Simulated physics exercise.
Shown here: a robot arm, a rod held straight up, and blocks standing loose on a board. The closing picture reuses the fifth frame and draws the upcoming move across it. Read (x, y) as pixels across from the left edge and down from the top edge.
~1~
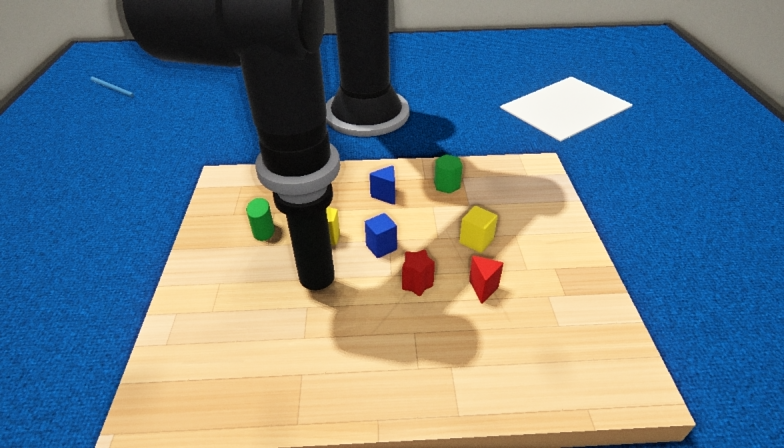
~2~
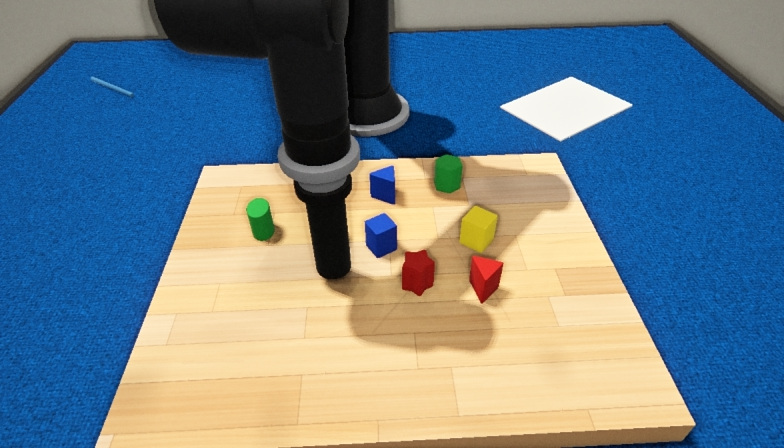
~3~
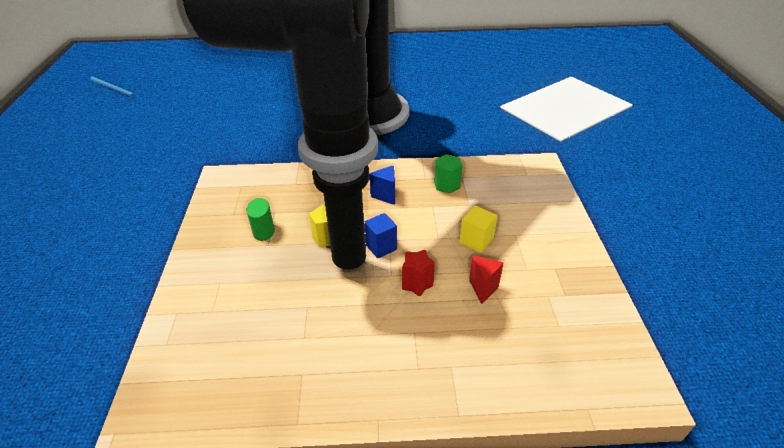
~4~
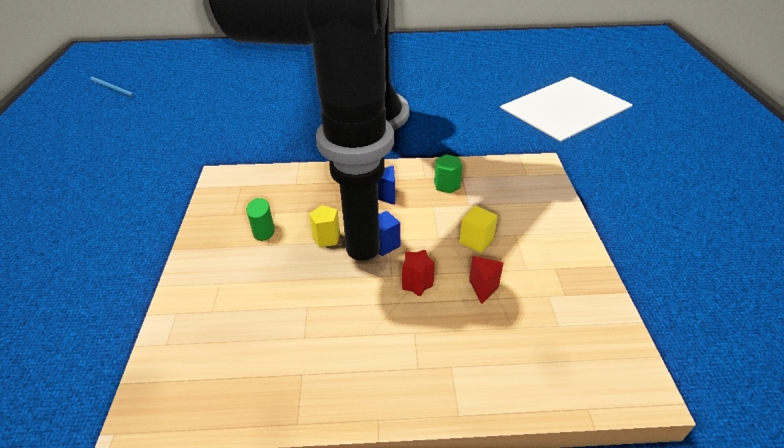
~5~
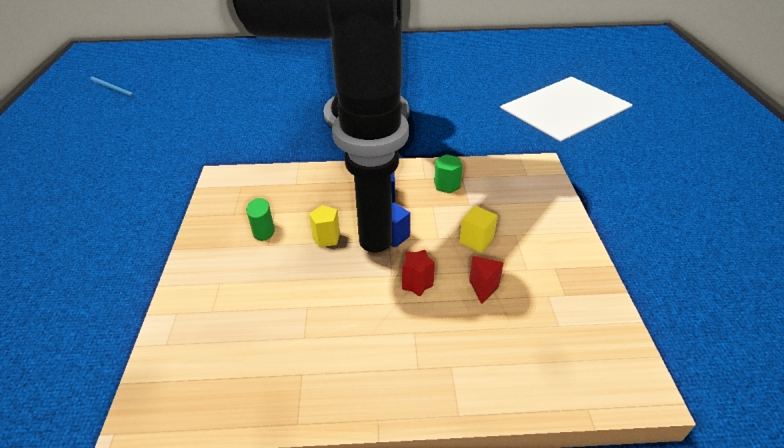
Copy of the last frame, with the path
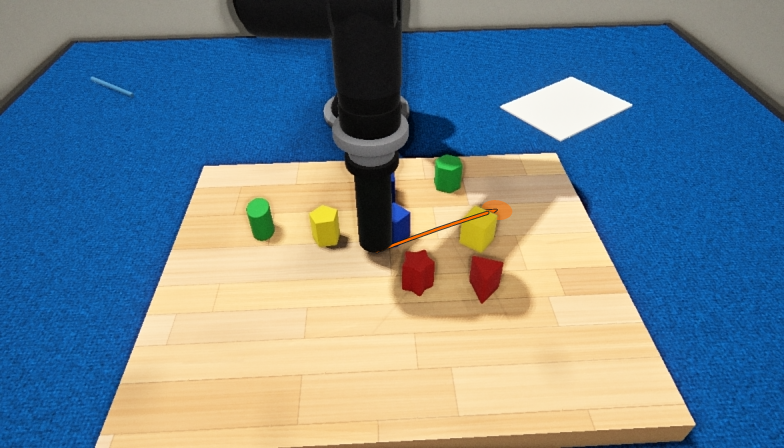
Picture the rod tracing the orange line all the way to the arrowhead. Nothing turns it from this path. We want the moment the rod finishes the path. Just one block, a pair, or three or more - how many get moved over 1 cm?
The push will move one block.
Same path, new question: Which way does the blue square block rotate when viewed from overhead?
The block spins anticlockwise.
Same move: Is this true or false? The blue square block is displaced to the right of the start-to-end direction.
This is false.
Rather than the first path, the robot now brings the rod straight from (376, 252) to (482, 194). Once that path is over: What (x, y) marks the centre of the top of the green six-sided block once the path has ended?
Its top middle is near (453, 147).
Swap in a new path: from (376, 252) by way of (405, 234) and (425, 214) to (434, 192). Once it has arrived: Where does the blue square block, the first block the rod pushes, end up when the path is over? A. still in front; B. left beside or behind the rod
(A)
Drawn move, from (376, 252) to (497, 210).
On the path given first. One third of the way, rod at (419, 225); blue square block at (425, 194), turned 40° anticlockwise.
Two thirds of the way, rod at (460, 212); blue square block at (431, 187), turned 65° anticlockwise.
At the end, rod at (499, 200); blue square block at (431, 187), turned 65° anticlockwise; yellow square block still.
